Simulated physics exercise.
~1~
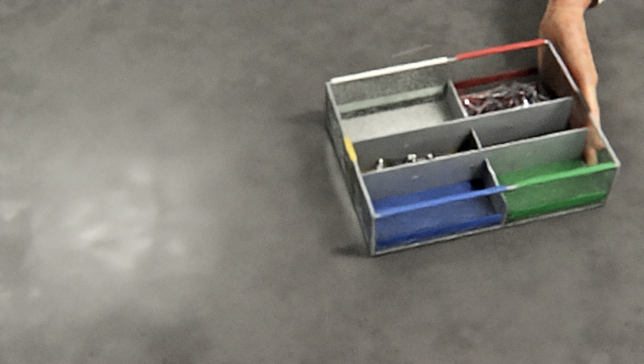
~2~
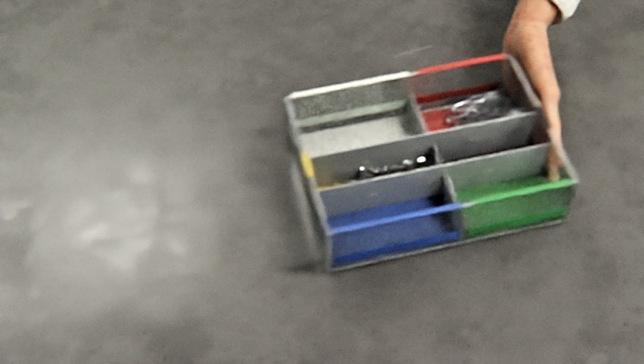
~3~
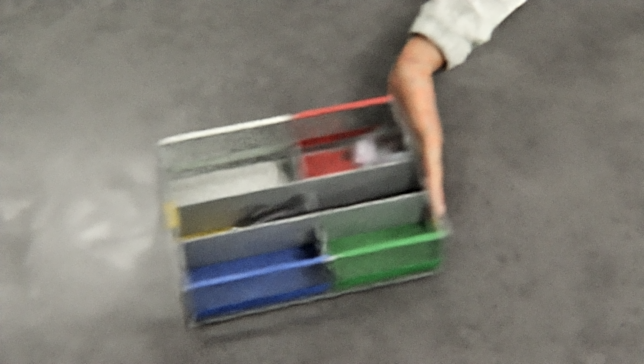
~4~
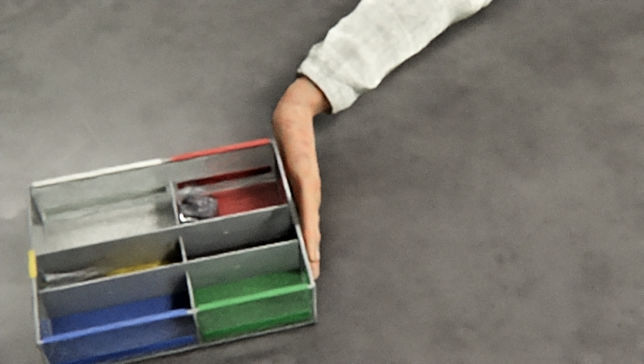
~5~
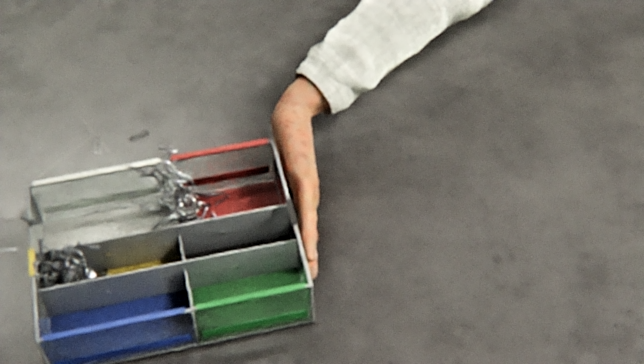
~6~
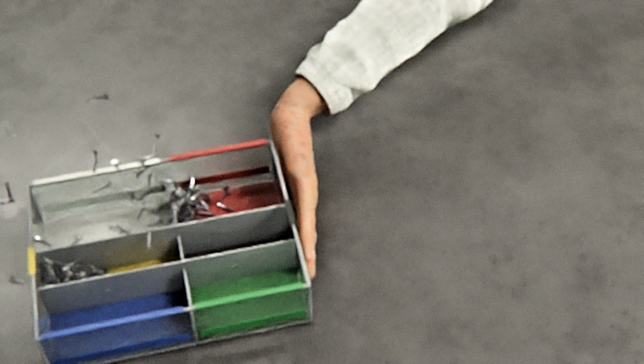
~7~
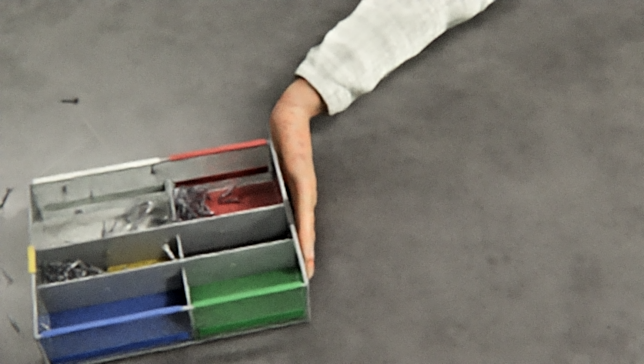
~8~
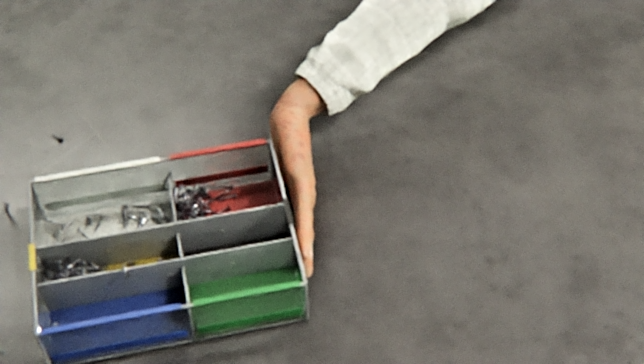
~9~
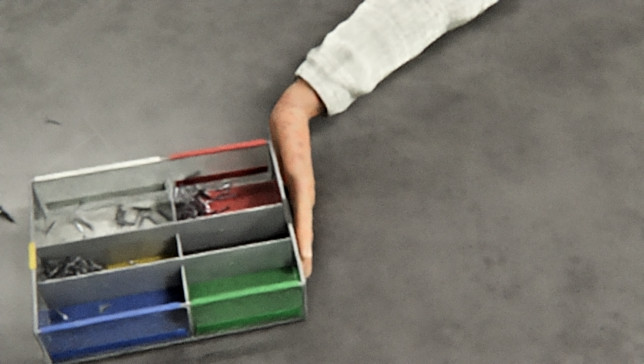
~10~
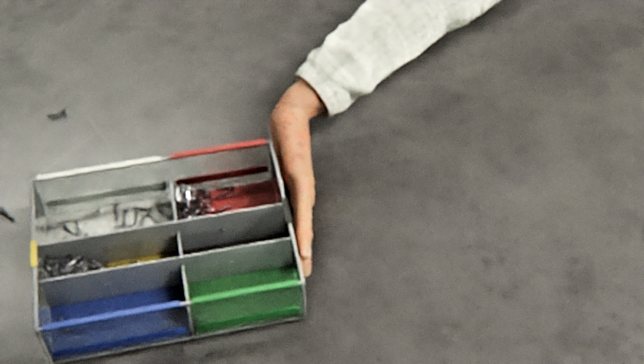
At the start, a hand at the right side of a gray drawer tray holds it on a gray surface, with small steel screws in the red and yellow compartments. The hand and tray move left and slightly toward the viewer, blurring as they gain speed. The tray then stops abruptly at the lower left, the hand still against its side. The screws jump up in clusters, some scattering into the white compartment and a few flying past the edge. In the end, most lie in red and yellow, some in white, and a few outside on the left.
